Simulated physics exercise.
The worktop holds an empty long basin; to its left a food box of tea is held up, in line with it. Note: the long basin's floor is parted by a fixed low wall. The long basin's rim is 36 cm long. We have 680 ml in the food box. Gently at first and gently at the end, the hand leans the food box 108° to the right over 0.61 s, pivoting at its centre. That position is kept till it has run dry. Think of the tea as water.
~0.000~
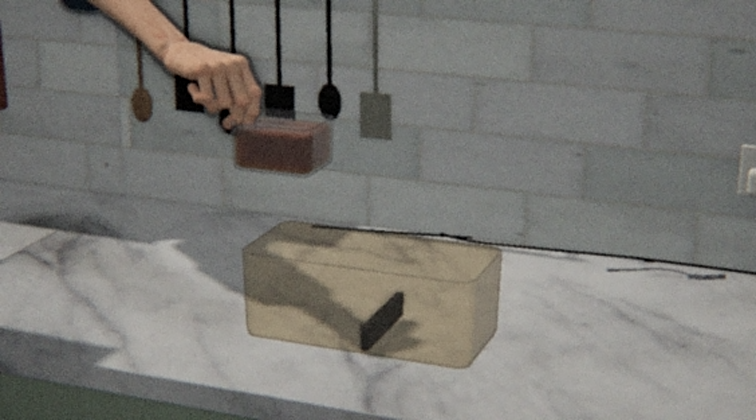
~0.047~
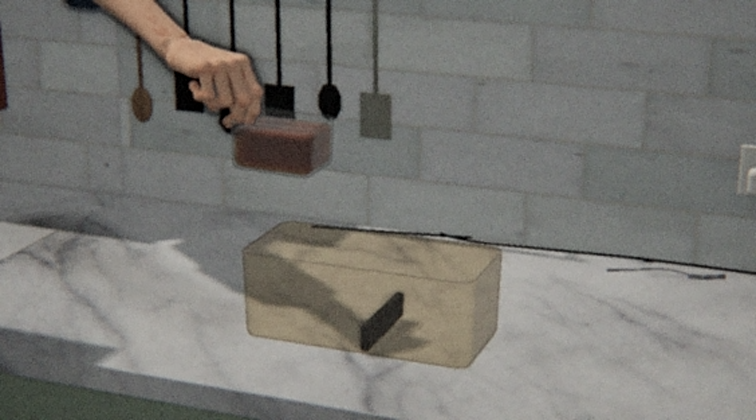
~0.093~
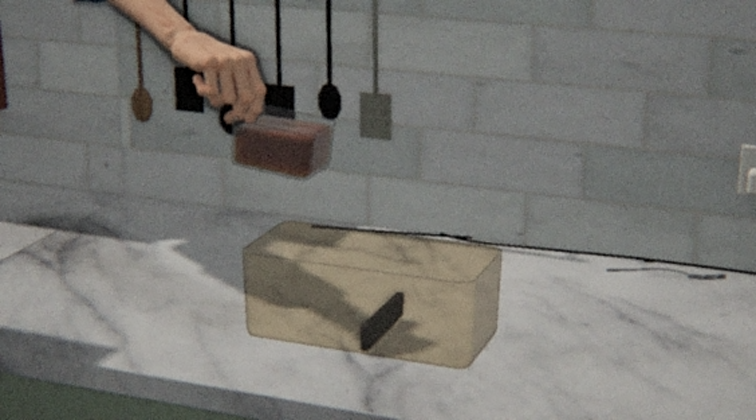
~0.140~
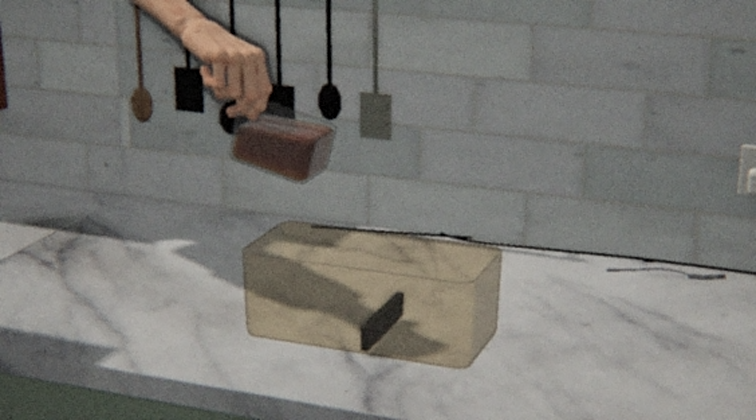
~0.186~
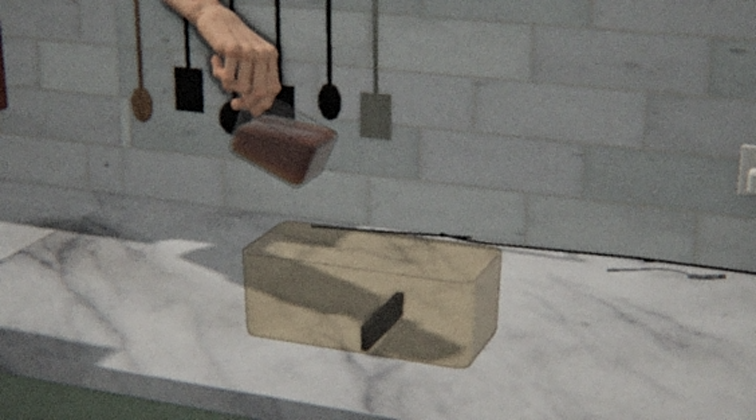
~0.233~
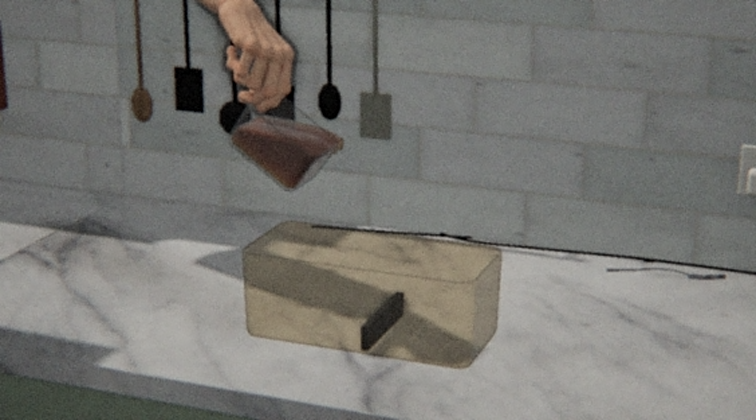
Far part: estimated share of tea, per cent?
20 per cent.
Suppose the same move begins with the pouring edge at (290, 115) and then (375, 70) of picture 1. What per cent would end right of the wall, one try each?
Near 10 in a hundred on the first go and near 80 in a hundred on the second.
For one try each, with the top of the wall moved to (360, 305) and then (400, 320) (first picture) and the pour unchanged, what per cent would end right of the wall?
In turn about 65 and 20 per cent.
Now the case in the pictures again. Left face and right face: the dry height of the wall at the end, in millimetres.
For the left, around 20 mm; for the right, around 32 mm.
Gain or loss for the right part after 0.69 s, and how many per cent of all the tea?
The share moves up, by some 5 per cent.
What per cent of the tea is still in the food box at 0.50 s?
Near 20 in a hundred.
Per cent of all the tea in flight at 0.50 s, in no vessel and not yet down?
About 46 per cent.
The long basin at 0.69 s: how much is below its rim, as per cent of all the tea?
My estimate is about 92 percent.
After 0.50 s the tilt is 99° and 20 per cent is still to pour, 30 is left of the wall and 5 right of it.
After 0.69 s the tilt is 108° and 3 per cent is still to pour, 77 is left of the wall and 15 right of it.
After 0.89 s the tilt is 108° and 0 per cent is still to pour, 77 is left of the wall and 18 right of it.
After 1.11 s the tilt is 108° and 0 per cent is still to pour, 78 is left of the wall and 20 right of it.
In the end 78 per cent lies left of the wall, 20 right of it and 3 outside.
